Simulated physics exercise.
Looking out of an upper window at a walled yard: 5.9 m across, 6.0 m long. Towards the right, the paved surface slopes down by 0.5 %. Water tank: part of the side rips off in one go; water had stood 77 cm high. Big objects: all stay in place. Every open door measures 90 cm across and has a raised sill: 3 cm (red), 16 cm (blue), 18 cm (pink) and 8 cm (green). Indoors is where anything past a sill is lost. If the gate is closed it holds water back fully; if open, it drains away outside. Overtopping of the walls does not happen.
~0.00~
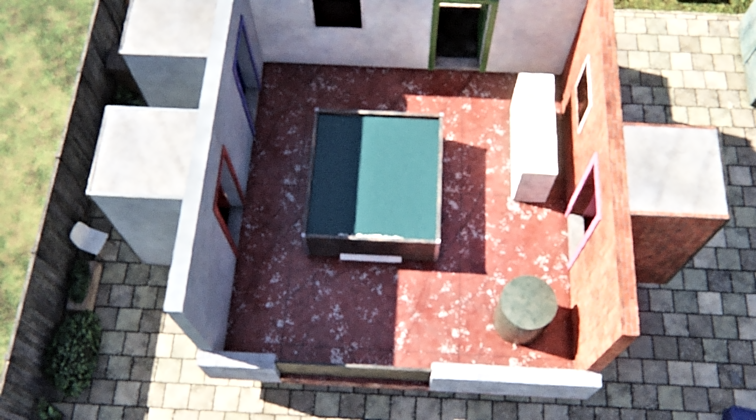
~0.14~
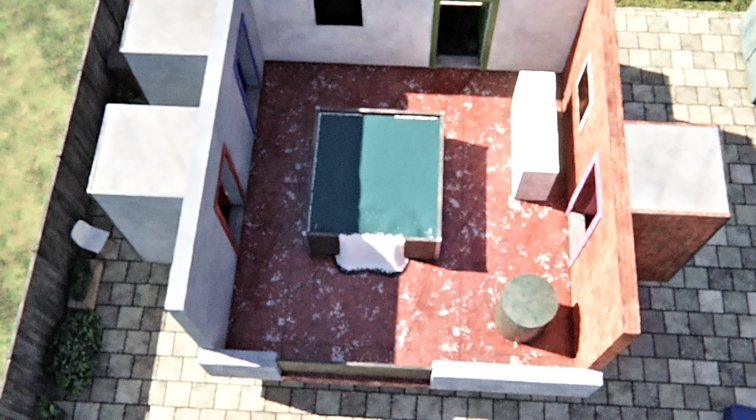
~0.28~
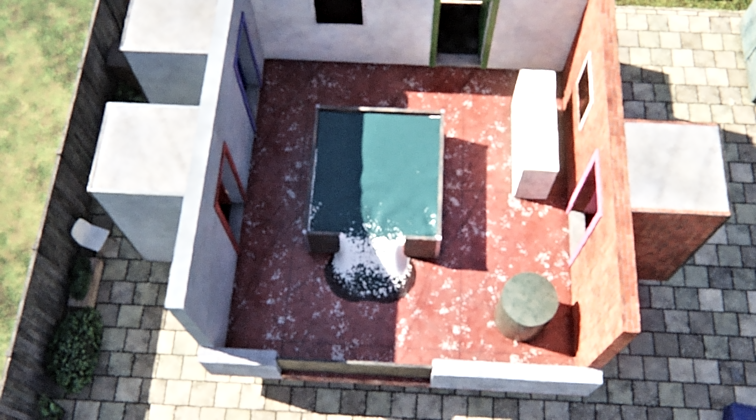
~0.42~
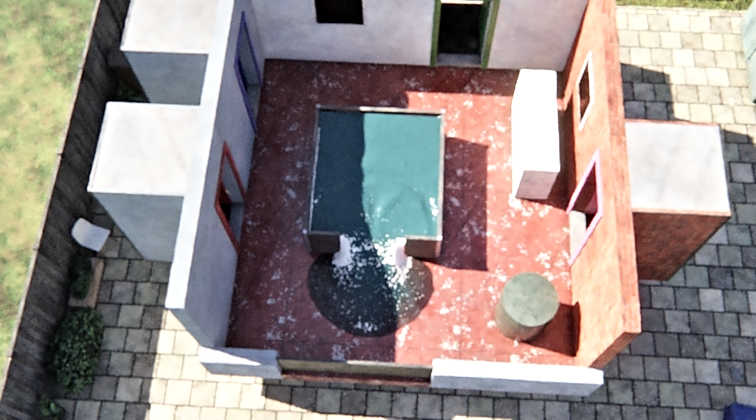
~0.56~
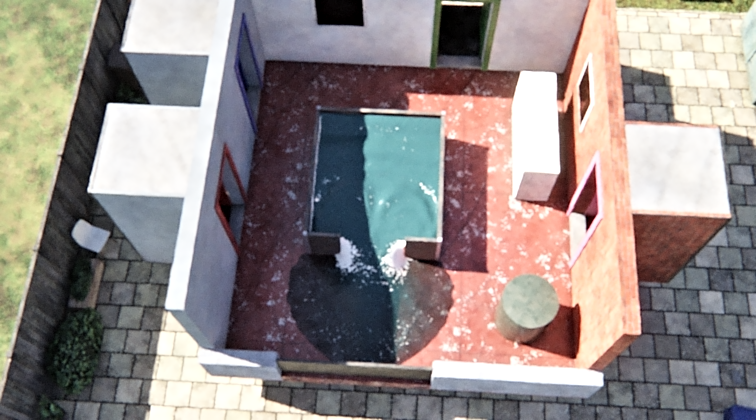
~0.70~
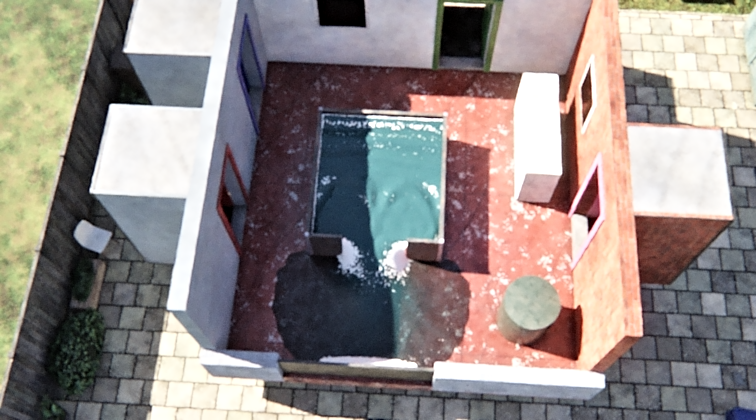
In a walled yard with a reddish floor, the front of a big water tank broke open, and water gushed out through the gap, foaming and spreading in a widening dark pool toward the low near wall.
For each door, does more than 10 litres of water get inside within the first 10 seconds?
Door by door: The red door, yes; the blue door, no; the pink door, no; the green door, yes.
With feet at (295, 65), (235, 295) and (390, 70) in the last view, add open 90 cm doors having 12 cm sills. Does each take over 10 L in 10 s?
Well, the first is on the high side, the second is on the high side, and the third is on the low side.
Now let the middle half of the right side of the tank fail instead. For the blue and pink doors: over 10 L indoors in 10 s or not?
Here's how it goes: Blue falls short, pink exceeds it.
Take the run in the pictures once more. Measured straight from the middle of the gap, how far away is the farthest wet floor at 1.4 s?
Around 3.6 metres.
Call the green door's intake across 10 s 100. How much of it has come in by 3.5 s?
Roughly 0 percent is in by then.
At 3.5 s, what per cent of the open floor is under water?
Roughly 65 % of the floor is wet.
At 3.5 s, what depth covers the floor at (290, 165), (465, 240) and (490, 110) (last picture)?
Around 5 cm, 2 cm and 0 cm.
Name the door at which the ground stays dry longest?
Last: Green.
After 1.4 s water covers 25 % of the floor and is deepest (47 cm) near (365, 368); red door not reached, blue door not reached, pink door not reached, green door not reached.
After 2.2 s water covers 30 % of the floor and is deepest (51 cm) near (570, 380); red door not reached, blue door not reached, pink door not reached, green door not reached.
After 3.5 s water covers 65 % of the floor and is deepest (38 cm) near (570, 380); red door 7 cm at the sill, 5 L in, blue door 3 cm at the sill, 0 L in, pink door 8 cm at the sill, 0 L in, green door not reached.
After 6.0 s water covers 95 % of the floor and is deepest (26 cm) near (570, 380); red door 7 cm at the sill, 29 L in, blue door 17 cm at the sill, 1 L in, pink door 6 cm at the sill, 0 L in, green door 17 cm at the sill, 11 L in.
After 10.0 s water covers 100 % of the floor and is deepest (20 cm) near (541, 77); red door 5 cm at the sill, 49 L in, blue door 10 cm at the sill, 2 L in, pink door 15 cm at the sill, 0 L in, green door 18 cm at the sill, 142 L in.
